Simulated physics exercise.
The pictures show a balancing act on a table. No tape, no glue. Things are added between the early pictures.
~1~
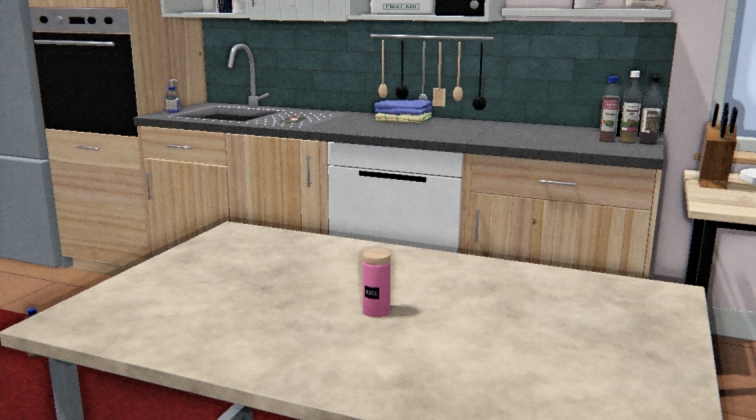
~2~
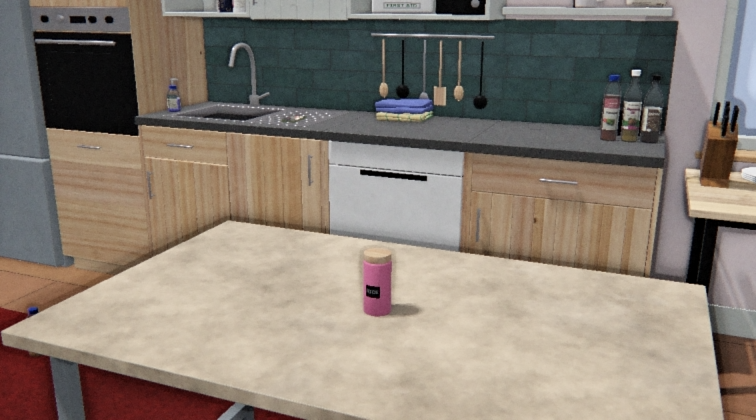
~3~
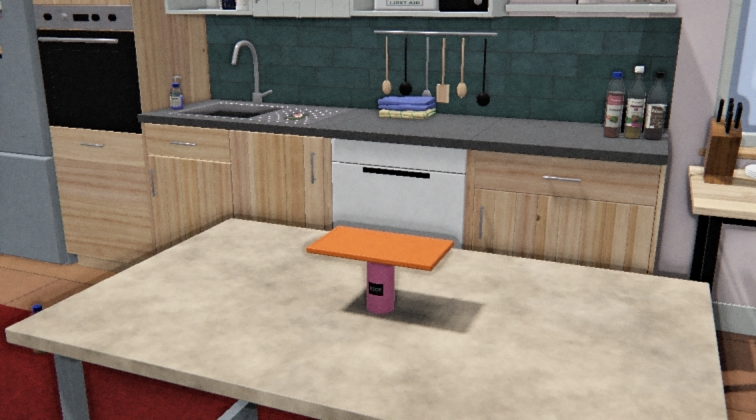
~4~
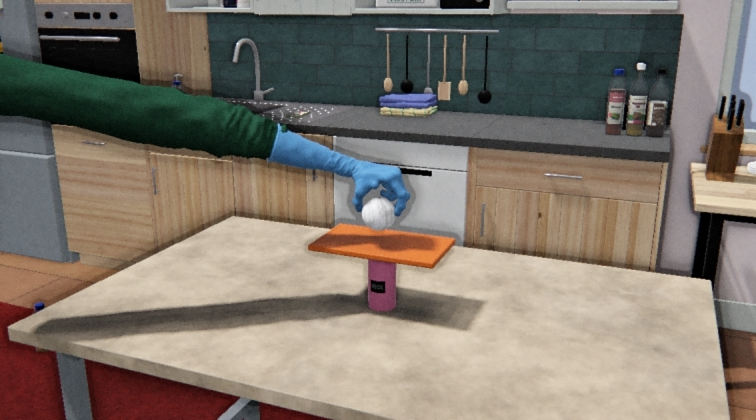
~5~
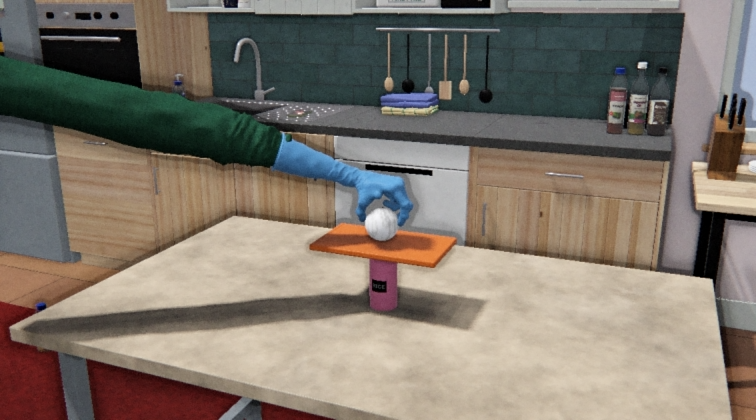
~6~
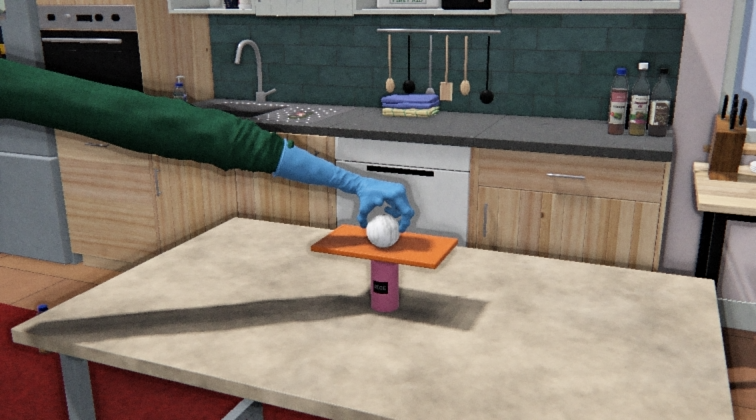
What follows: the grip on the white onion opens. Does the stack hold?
Outcome: The stack holds.
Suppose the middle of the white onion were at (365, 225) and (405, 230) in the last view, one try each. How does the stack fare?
First, it holds; second, it stays up.
Then, 0.20 s later than the last frame, all is still.
Then, 0.40 s later than the last frame, white onion resting near (383, 231).
When it is over, all 3 as before. End places, in pixels of the last picture, white onion near (383, 231). The stack stays up.
